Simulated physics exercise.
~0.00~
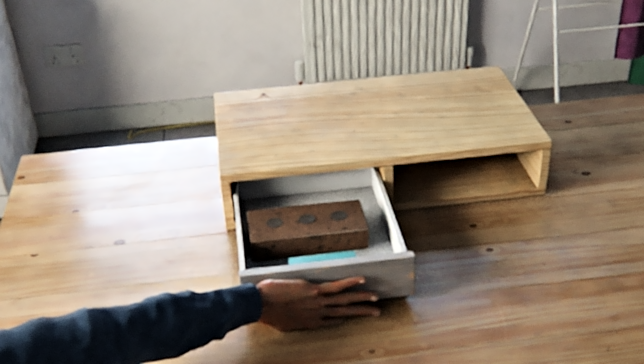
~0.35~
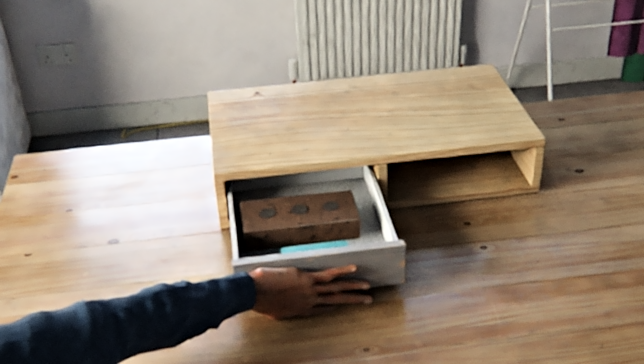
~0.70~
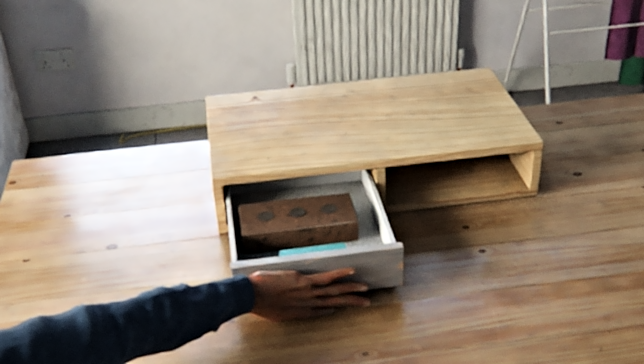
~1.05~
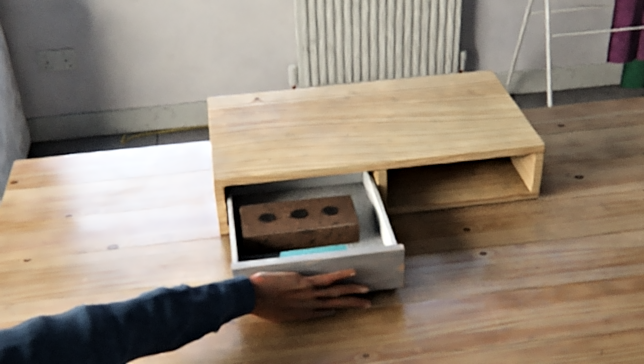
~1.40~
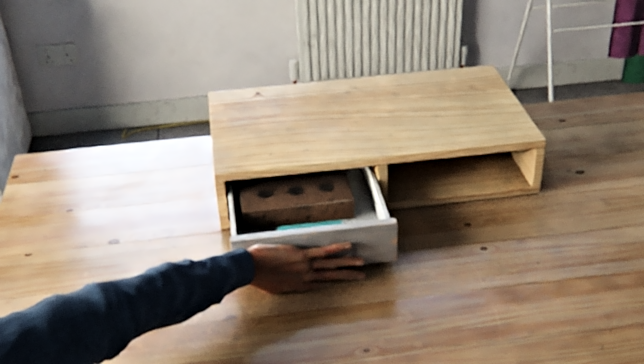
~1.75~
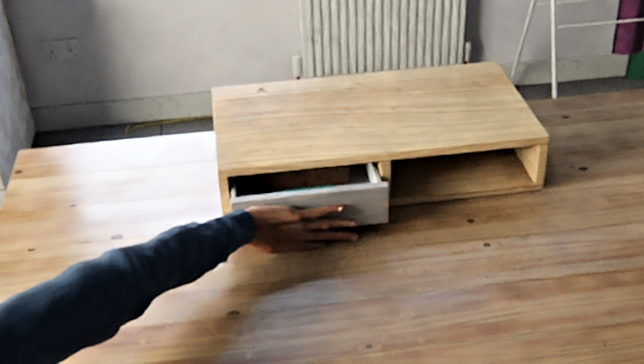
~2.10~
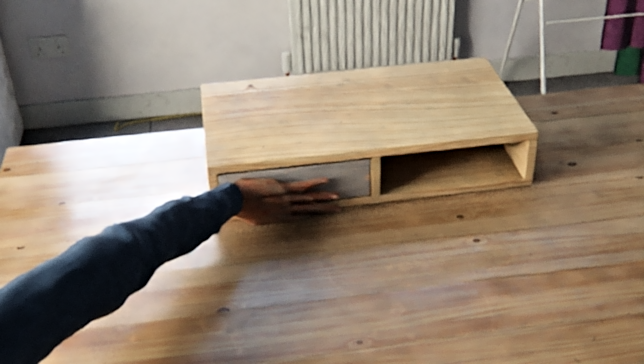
A hand in a dark sleeve rested on the front of an open drawer holding a brown brick and something turquoise, then pushed it into the wooden unit on the table until it was fully shut, hiding both things inside.
